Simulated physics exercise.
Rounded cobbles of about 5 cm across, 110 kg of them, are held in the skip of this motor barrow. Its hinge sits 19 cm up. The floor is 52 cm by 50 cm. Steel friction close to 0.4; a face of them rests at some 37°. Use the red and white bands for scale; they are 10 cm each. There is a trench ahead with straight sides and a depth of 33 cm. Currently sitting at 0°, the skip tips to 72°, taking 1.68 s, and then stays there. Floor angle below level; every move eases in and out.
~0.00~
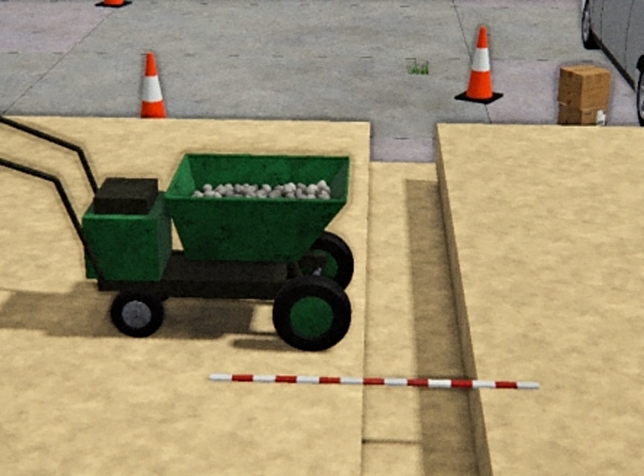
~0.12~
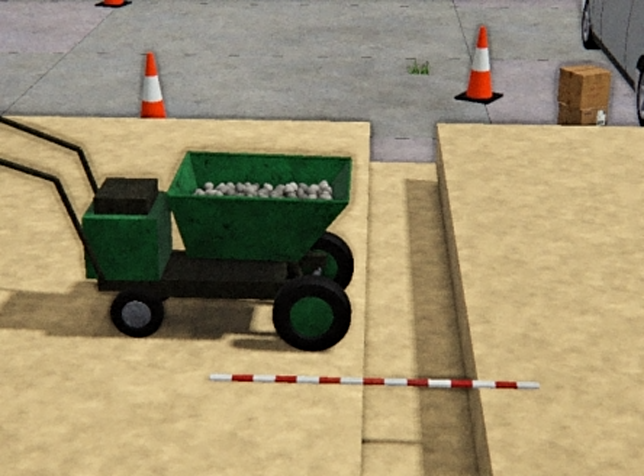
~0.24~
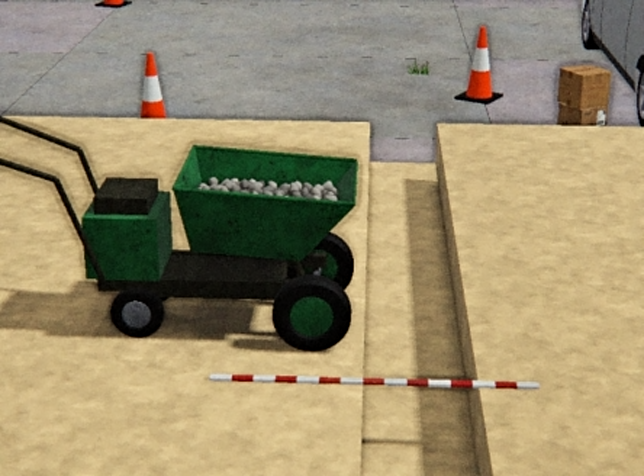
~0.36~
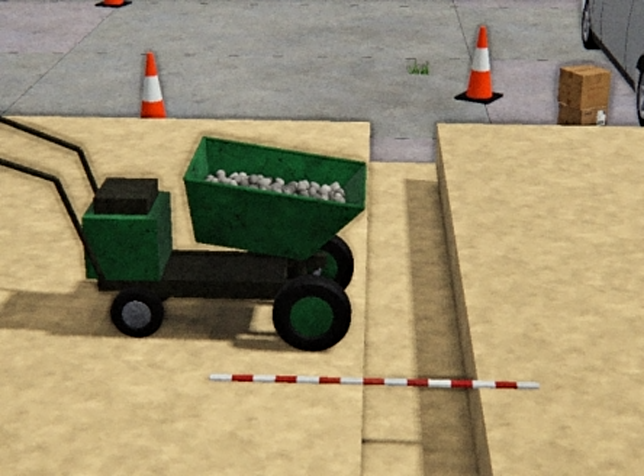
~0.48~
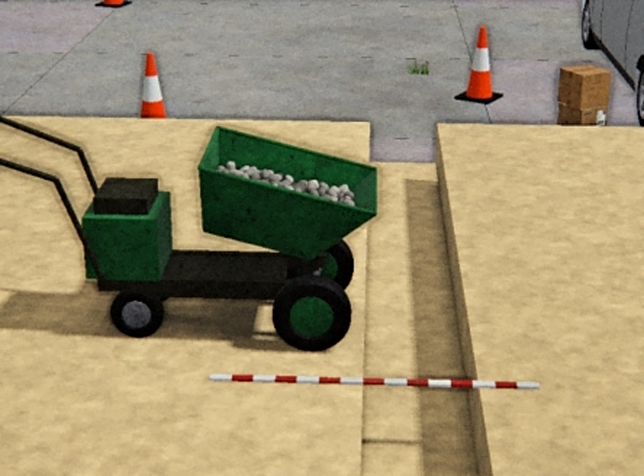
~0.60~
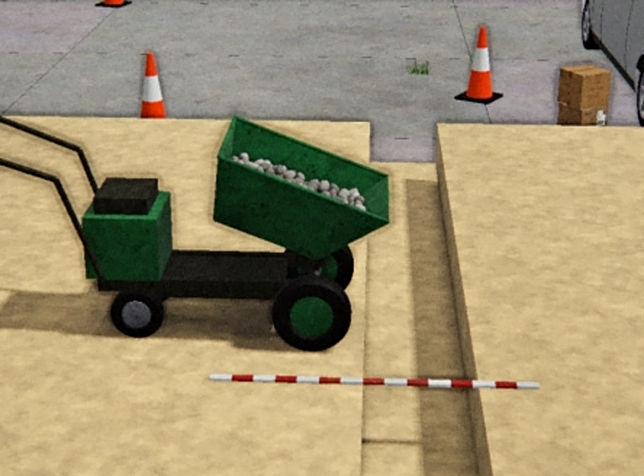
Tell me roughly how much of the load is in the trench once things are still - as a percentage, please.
I would put it at 60 %.
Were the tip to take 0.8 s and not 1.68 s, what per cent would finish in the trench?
It'd be some 45 per cent.
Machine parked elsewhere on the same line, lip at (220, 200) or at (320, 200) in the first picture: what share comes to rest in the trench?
Near 70 and near 85 percent.
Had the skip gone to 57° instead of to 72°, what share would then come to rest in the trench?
Then roughly 30 percent.
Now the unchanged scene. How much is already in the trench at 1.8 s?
About 15%.
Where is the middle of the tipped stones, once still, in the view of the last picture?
The middle should be near (458, 368).
After 1.3 s the floor is at 61°; 100 % in the skip; the foremost stones are at (419, 255).
After 1.8 s the floor is at 72°; 62 % in the skip, 16 % in the trench, 22 % past the trench; the foremost stones are at (533, 330).
After 2.1 s the floor is at 72°; 30 % in the skip, 31 % in the trench, 39 % past the trench; the foremost stones are at (598, 319).
After 4.1 s the floor is at 72°; 0 % in the skip, 60 % in the trench, 40 % past the trench; the foremost stones are past the picture's edge.
